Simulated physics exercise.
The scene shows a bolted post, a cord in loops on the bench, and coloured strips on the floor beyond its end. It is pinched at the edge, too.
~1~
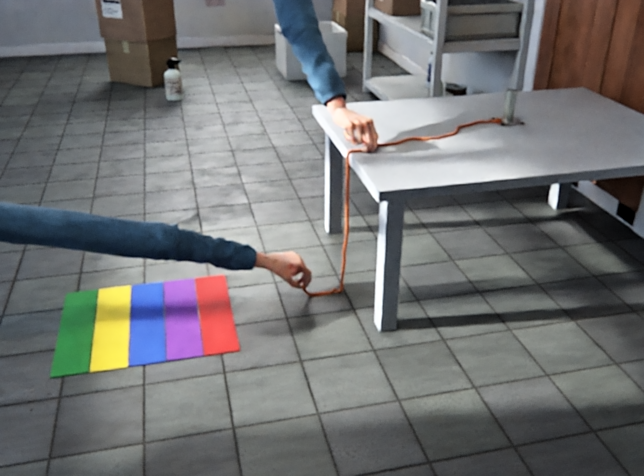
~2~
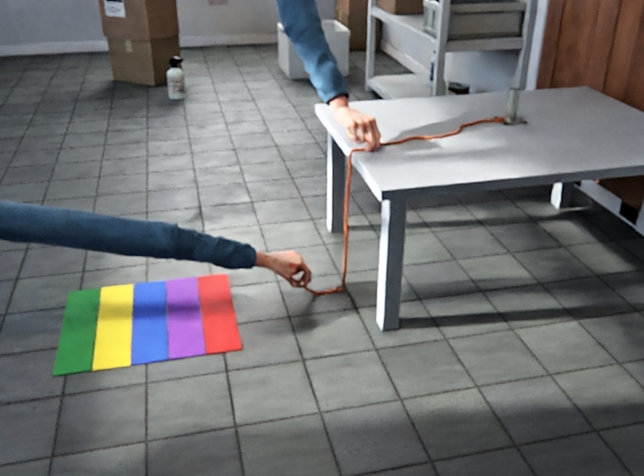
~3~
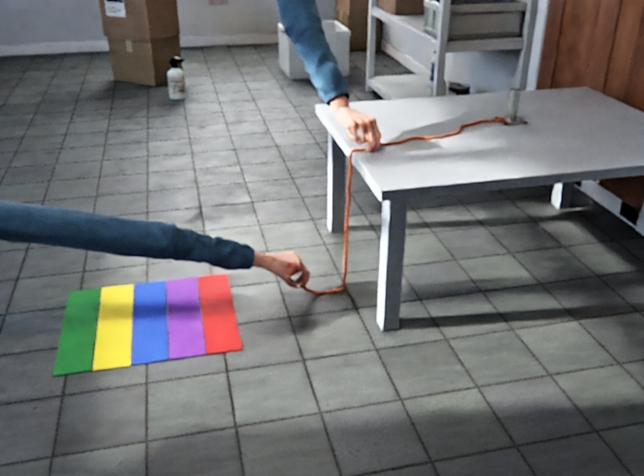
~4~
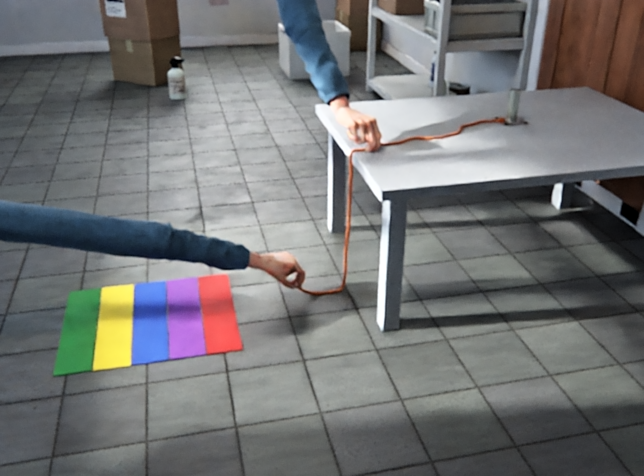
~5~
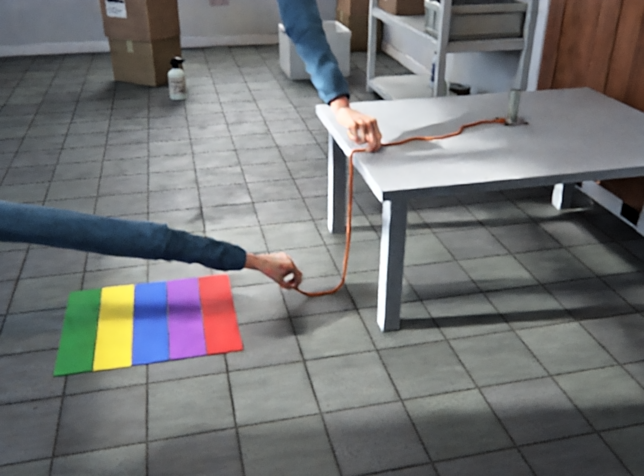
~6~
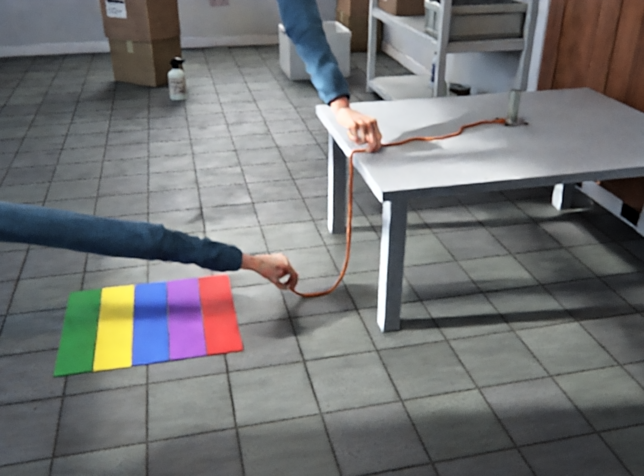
A hand near the floor draws the end of an orange cord slightly left.
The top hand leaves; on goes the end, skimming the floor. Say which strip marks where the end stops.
The purple strip marks it.
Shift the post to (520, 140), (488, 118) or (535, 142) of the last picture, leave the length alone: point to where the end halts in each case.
(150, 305), (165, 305) and (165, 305), roughly.
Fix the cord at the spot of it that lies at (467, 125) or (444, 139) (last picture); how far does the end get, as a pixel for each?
First try near (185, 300), second near (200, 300).
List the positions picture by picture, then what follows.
In the first frame, end (302, 286); red (220, 337); purple (184, 342); blue (148, 347); yellow (110, 352); green (72, 358).
In the second frame, end (302, 285); cord through (479, 122) (446, 136) (390, 144) (350, 171) (346, 227) (344, 281).
In the third frame, end (300, 285).
In the fourth frame, end (296, 286); cord through (480, 122) (446, 136) (391, 144) (351, 171) (349, 227) (344, 282).
In the fifth frame, end (293, 287).
In the sixth frame, end (289, 287); cord through (480, 123) (447, 137) (391, 145) (351, 172) (350, 228) (338, 283).
Soon after, end near (237, 294); short of the strips.
Then, end near (202, 298); over red.
At full stretch, end near (182, 301); over purple. The purple one.
